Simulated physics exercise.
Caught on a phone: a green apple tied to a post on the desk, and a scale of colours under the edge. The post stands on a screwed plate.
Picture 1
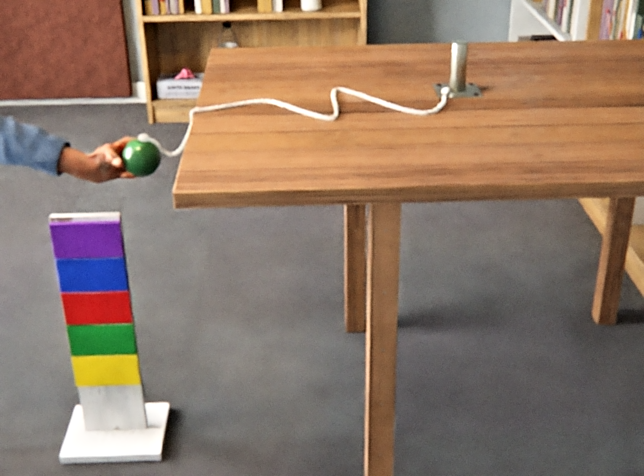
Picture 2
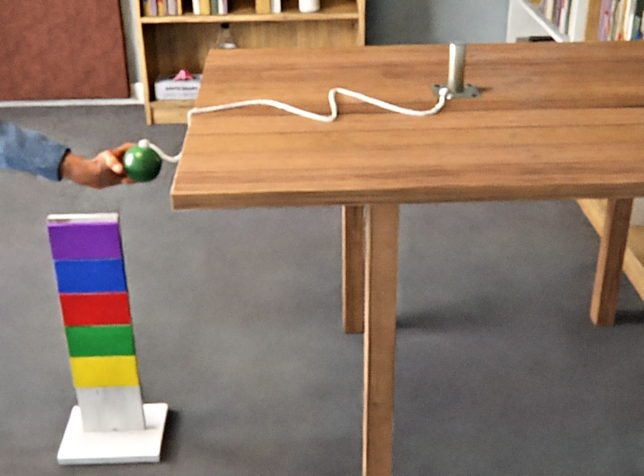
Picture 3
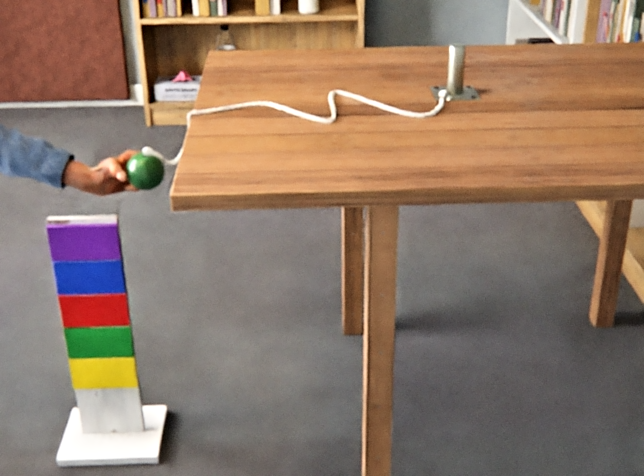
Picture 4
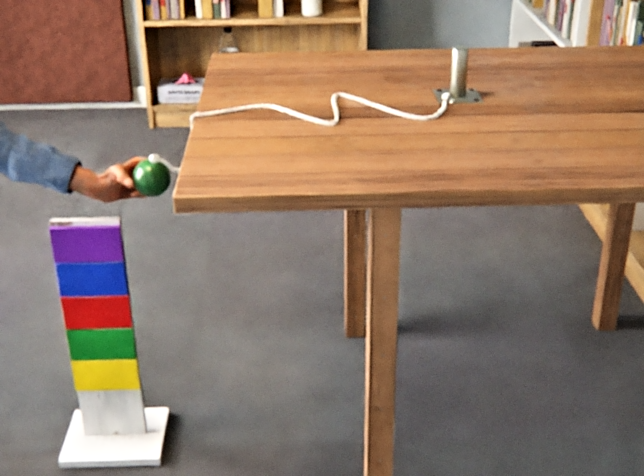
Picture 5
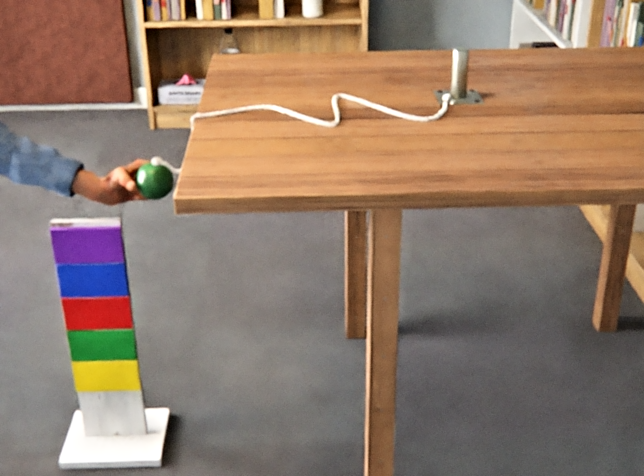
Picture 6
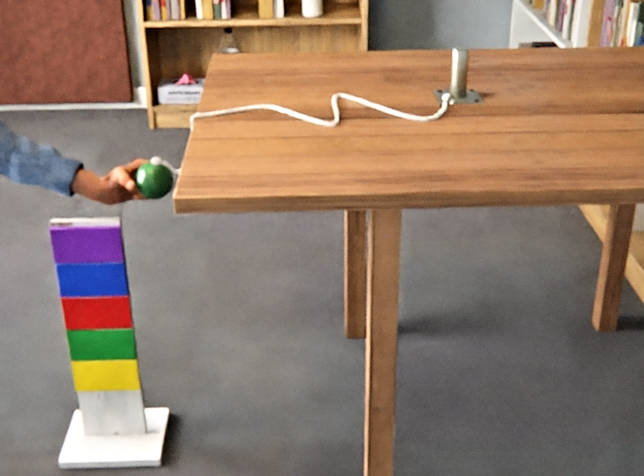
The clip shows a hand holding a green ball-like object, tied by a slack white cord to a post on a wooden table, beside the table edge above a coloured scale; the hand shifts slightly right and down, then stays nearly still.
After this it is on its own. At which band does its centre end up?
The cord holds its middle at yellow.
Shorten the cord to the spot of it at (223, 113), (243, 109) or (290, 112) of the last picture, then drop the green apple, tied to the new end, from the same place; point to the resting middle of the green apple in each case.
The places are (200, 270), (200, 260) and (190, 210).
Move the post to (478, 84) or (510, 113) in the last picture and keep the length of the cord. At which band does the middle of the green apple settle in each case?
One after the other, green; green.
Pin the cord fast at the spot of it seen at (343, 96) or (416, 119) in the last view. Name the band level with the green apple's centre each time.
In that order: Red; green.
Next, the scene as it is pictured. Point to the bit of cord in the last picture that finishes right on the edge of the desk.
That spot is around (338, 118).
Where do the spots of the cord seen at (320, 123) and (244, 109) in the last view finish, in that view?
Near (198, 151) and (213, 235).
A little later, apple near (189, 350); level with green.
Next, apple near (238, 354); level with yellow.
Later still, apple near (197, 364); level with yellow.
When it is over, apple near (222, 361); level with yellow. At yellow.
